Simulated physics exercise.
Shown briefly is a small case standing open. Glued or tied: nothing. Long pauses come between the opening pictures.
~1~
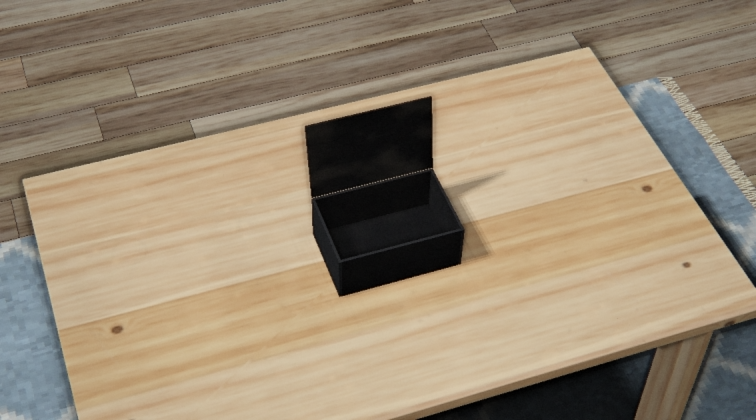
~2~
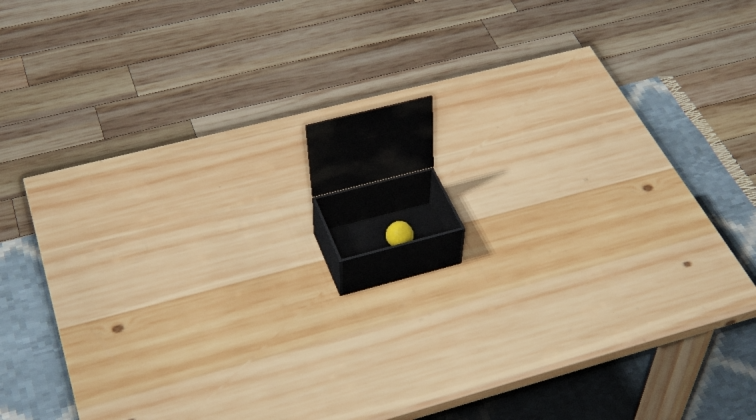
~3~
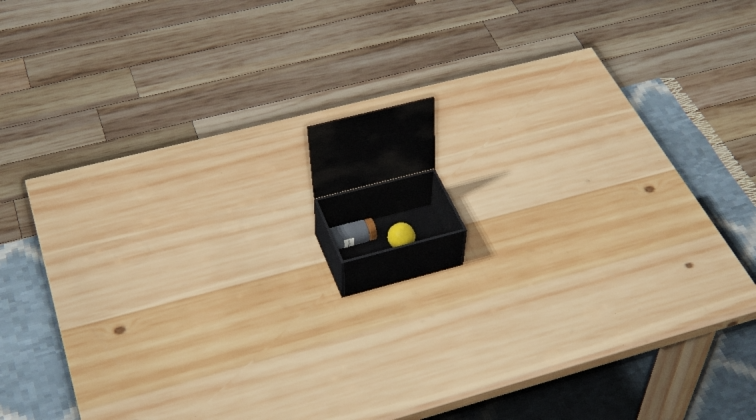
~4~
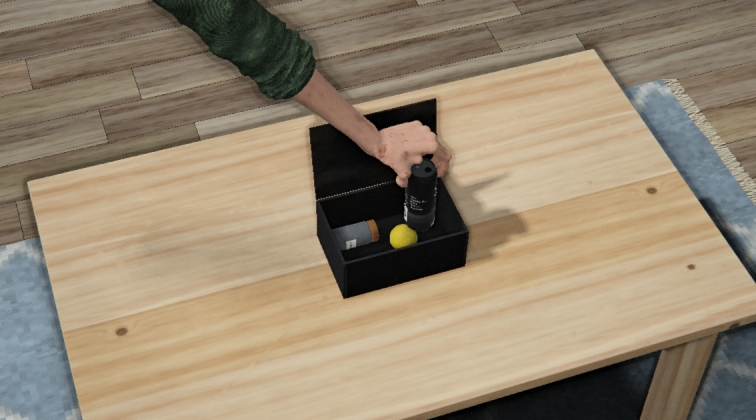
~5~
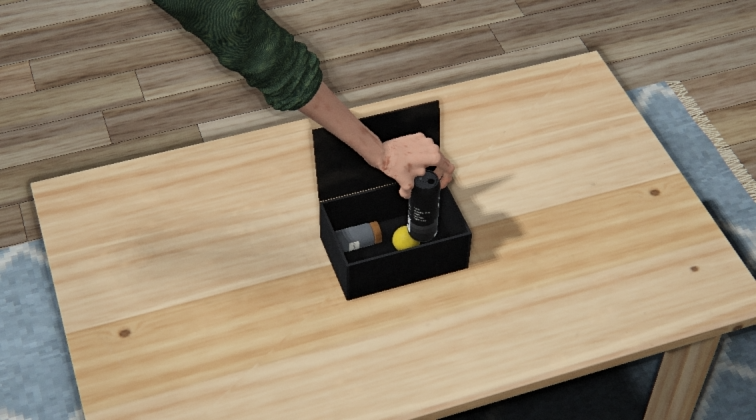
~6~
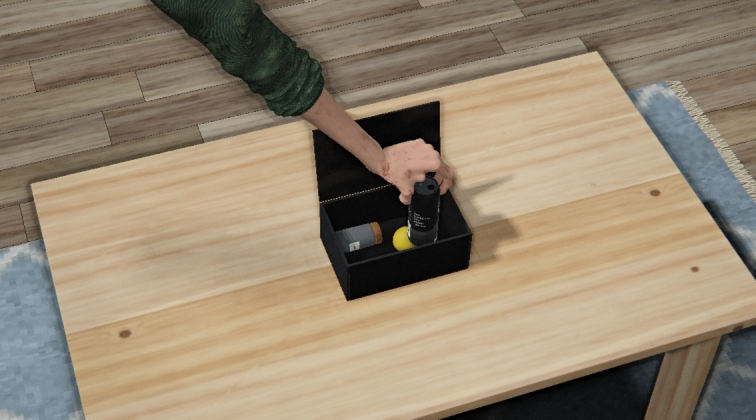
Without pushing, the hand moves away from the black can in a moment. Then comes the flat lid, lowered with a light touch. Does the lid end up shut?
No.
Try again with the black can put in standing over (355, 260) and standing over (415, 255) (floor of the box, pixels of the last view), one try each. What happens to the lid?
First time it won't go down, and next time it won't go down.
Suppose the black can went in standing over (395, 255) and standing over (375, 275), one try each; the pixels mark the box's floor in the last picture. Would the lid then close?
First, it comes fully down; second, it gets propped open.
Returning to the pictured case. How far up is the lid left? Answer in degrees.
Near 20° up from the rim.
Then, 0.40 s later than the last frame, black can tilted by 52° near (436, 221); yellow lemon moved a little.
Then, 1.20 s later than the last frame, lid starting down; black can tilted by 57° near (435, 223); yellow lemon moved about its own width.
Then, 1.60 s later than the last frame, lid 58° above the rim; black can tilted by 57° near (435, 223); yellow lemon moved about its own width.
Then, 1.90 s later than the last frame, lid 32° above the rim; black can tilted by 57° near (435, 222); yellow lemon moved about its own width.
When it is over, lid 22° above the rim; lying over in the box, black can; the other 2 as before. End places, in pixels of the last picture, black can near (435, 222).
